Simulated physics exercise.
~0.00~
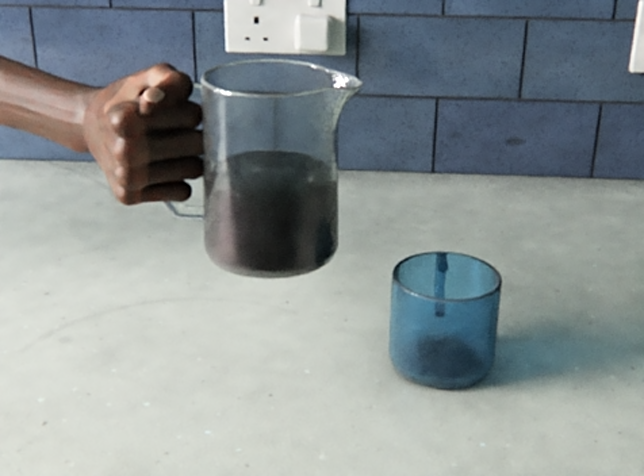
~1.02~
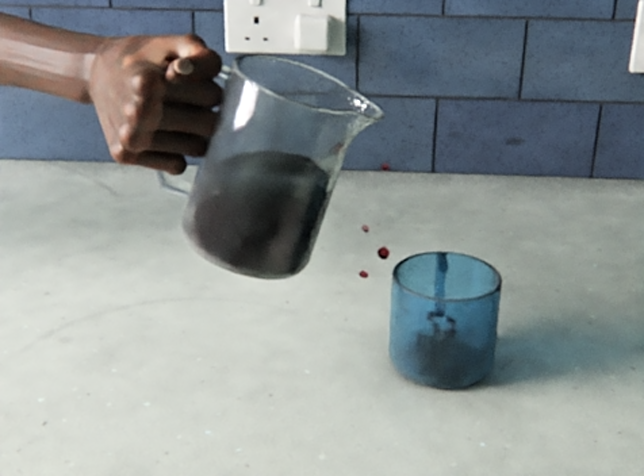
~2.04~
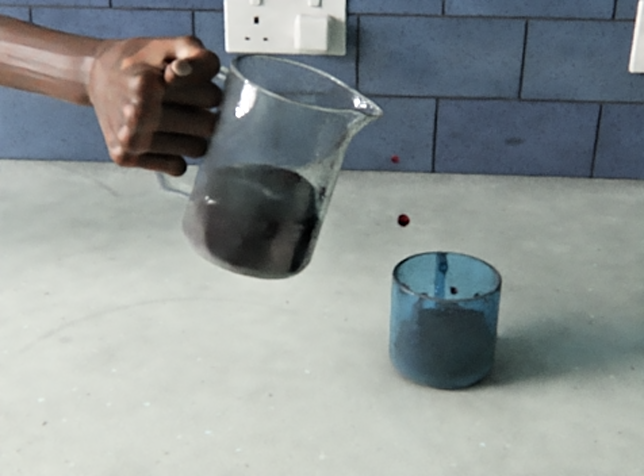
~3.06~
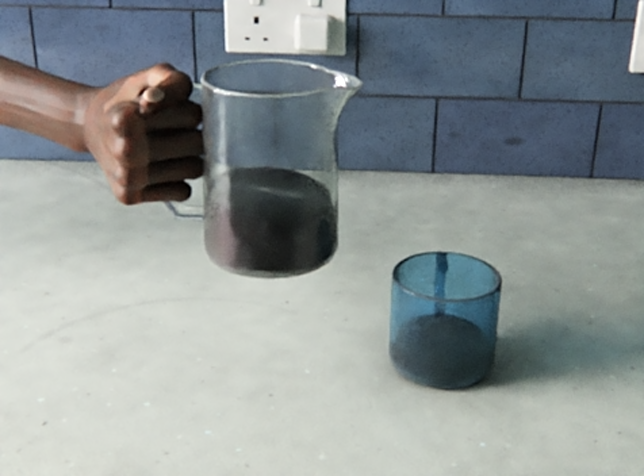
A hand tilts a glass jug of dark liquid toward a blue tumbler, partly filling it, then levels the jug again.
